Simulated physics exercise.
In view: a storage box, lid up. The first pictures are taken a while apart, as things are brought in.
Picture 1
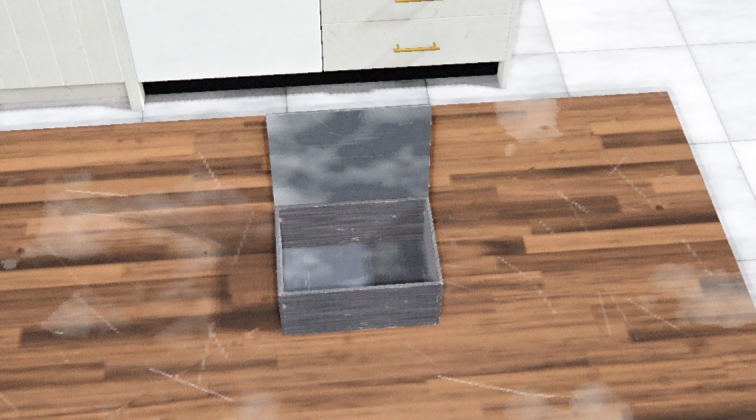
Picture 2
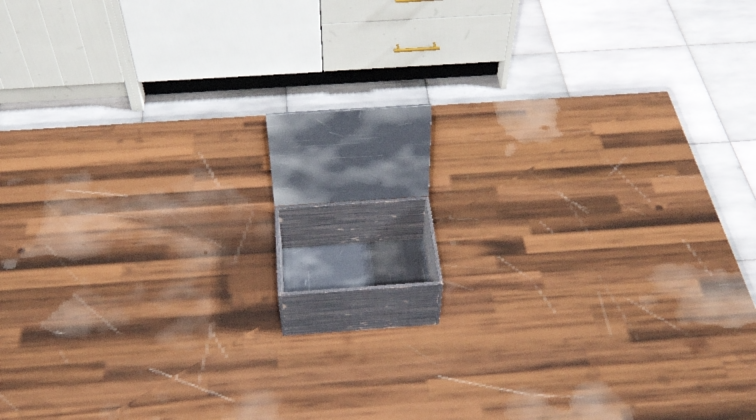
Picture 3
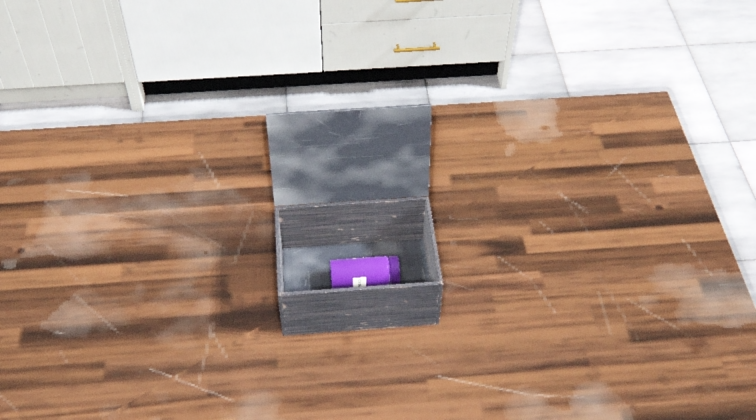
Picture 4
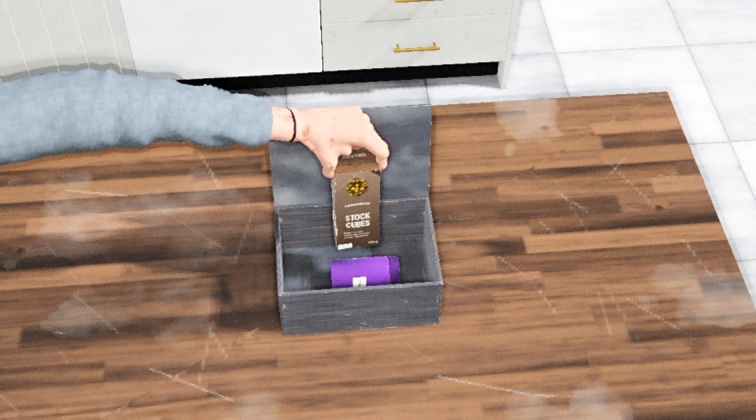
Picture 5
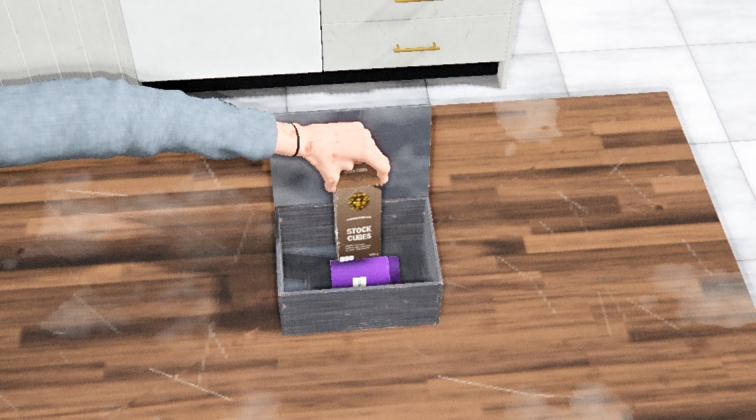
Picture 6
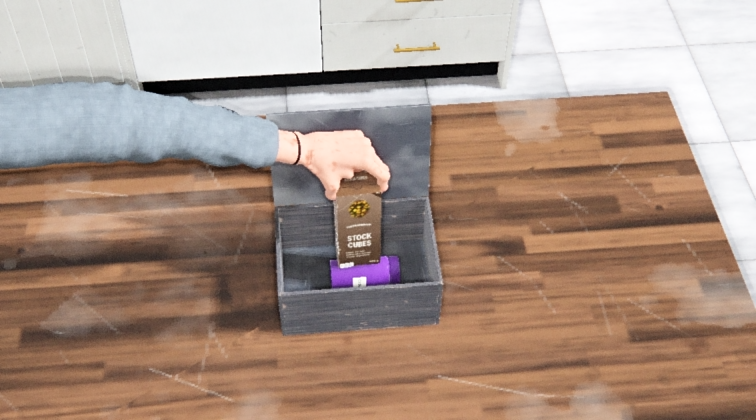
A hand in a light blue sleeve, reaching from the left, lowers a brown carton of stock cubes upright into an open grey storage box on a wooden surface, seen from above by a still camera. The box, its lid raised at the back, is empty at first, then holds a purple shaker lying on its side. The carton sinks slightly behind the shaker, still gripped at its top, with pale cabinets beyond.
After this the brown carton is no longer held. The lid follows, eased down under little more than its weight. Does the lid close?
As it turns out, it stays ajar.
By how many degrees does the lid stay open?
Some 80° above the rim.
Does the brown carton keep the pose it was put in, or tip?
The brown carton ends up tilted.
Then, 0.60 s after the last picture, brown carton tipped 30° from how it was near (356, 218); purple shaker rolled a little.
Then, 3.20 s after the last picture, lid 80° above the rim; brown carton tipped 31° from how it was near (356, 219); purple shaker rolled a little.
At rest, lid 80° above the rim; left askew, brown carton; purple shaker in place. Seen from the same camera at the end, brown carton near (356, 219).
